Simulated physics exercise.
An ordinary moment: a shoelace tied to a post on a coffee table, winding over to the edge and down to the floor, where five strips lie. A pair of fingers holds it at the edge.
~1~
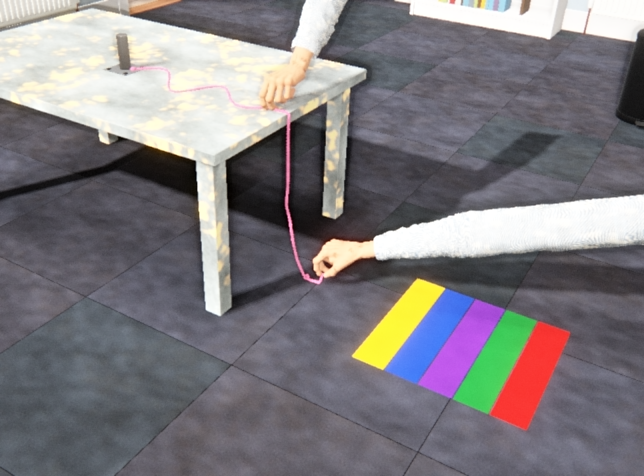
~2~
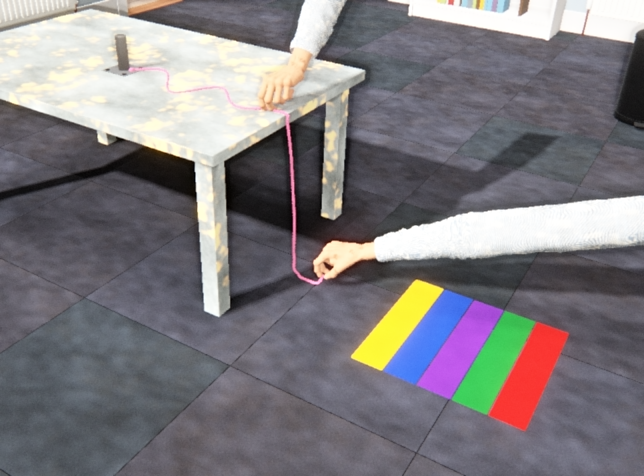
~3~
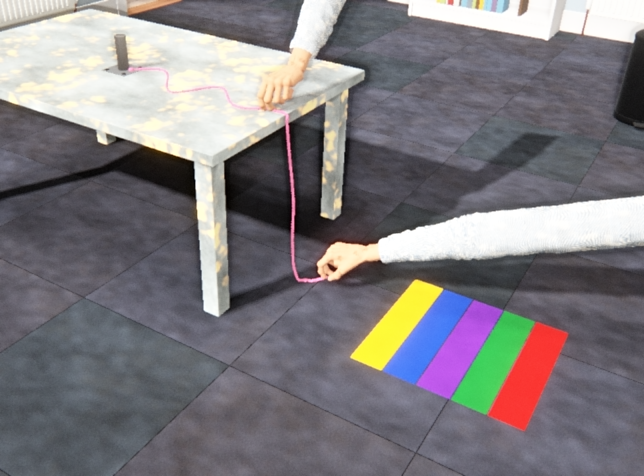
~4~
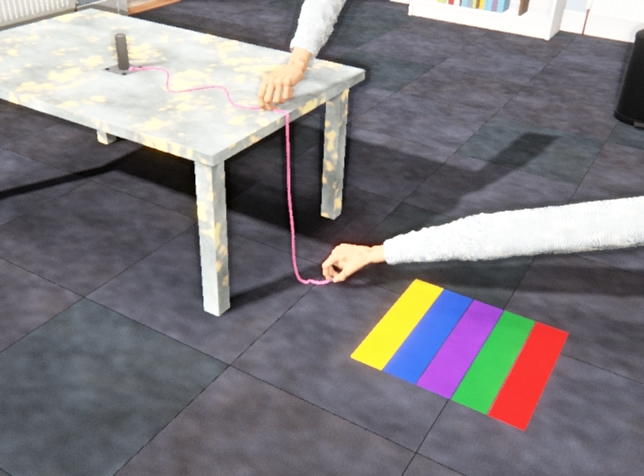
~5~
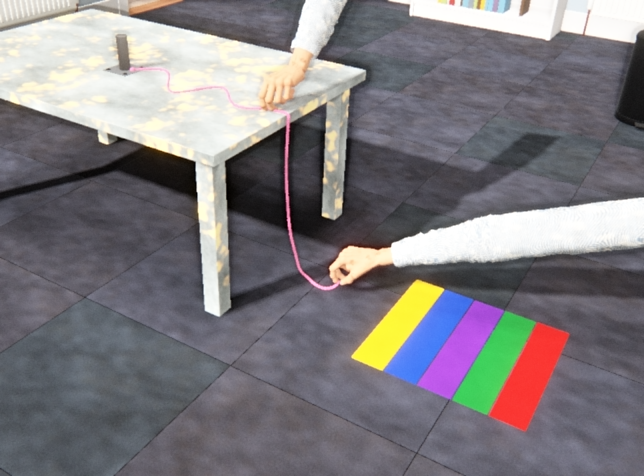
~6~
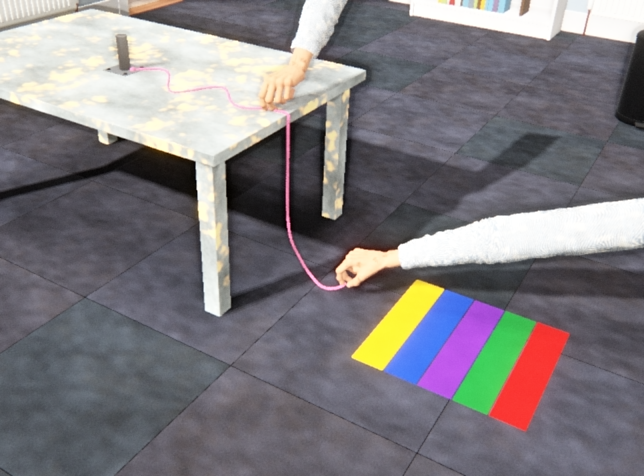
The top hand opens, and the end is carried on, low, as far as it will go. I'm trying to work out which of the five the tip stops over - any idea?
I would say the green one.
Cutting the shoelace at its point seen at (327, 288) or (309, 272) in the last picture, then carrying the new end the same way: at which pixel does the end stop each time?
First try near (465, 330), second near (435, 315).
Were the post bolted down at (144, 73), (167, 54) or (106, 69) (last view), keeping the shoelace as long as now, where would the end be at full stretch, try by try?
First close to (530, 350), next close to (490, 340), last close to (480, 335).
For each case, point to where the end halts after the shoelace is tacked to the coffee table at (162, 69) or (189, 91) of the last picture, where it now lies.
In order of the tries, it's near (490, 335) and near (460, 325).
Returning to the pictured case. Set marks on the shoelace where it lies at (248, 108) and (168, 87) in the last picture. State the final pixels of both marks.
They finish close to (302, 134) and close to (196, 89).
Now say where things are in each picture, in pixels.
In the first frame, end (323, 274); yellow (380, 347); blue (413, 360); purple (446, 373); green (481, 388); red (518, 402).
In the second frame, end (323, 275); shoelace through (163, 70) (180, 92) (229, 99) (287, 121) (293, 191) (294, 257).
In the third frame, end (327, 277).
In the fourth frame, end (332, 278); shoelace through (163, 70) (180, 92) (229, 99) (287, 121) (289, 190) (294, 258).
In the fifth frame, end (339, 281).
In the sixth frame, end (346, 283); shoelace through (164, 70) (181, 92) (230, 99) (288, 121) (287, 190) (299, 256).
Soon after, end near (448, 322); over blue.
Then, end near (482, 334); over purple.
At full stretch, end near (502, 342); over green. It gets as far as the green strip.
